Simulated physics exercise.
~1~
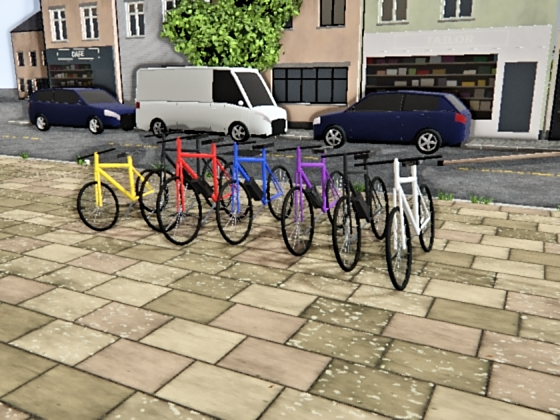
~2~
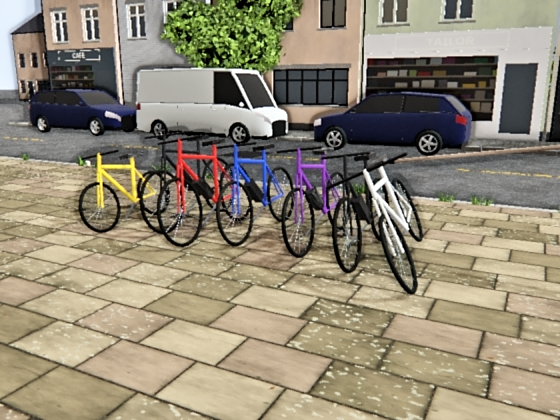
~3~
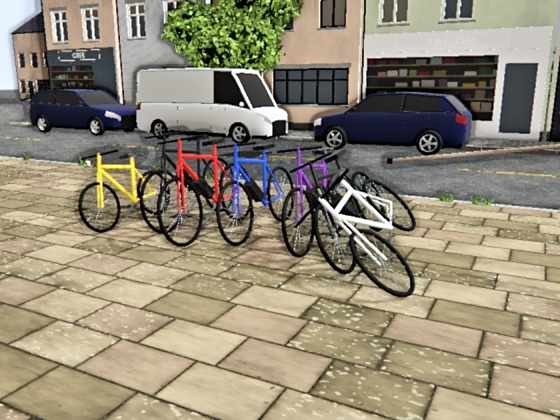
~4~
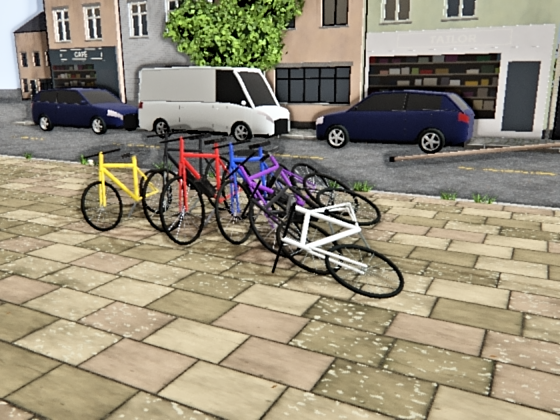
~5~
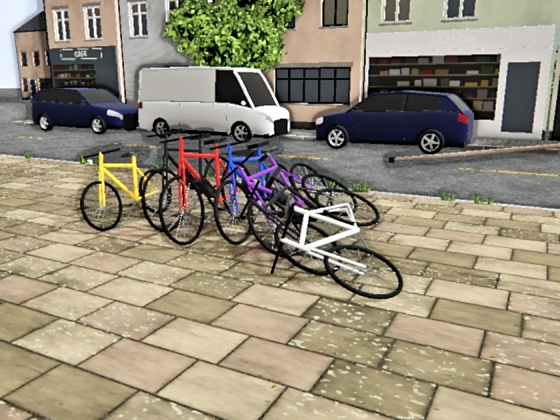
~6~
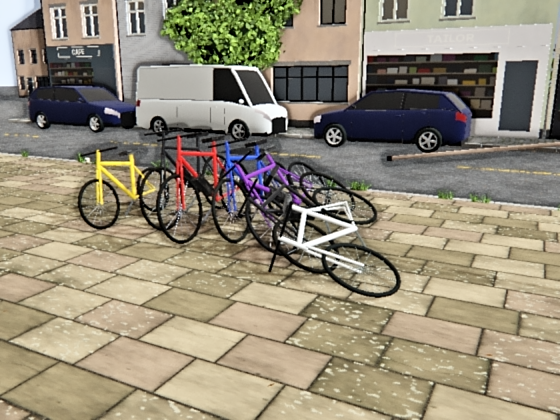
On a paved street edge before parked vehicles, a white bicycle at the right end of a row tips left onto a dark one, which leans into the purple bicycle; they settle in a slanted heap, while the blue, red and yellow bicycles stay standing.
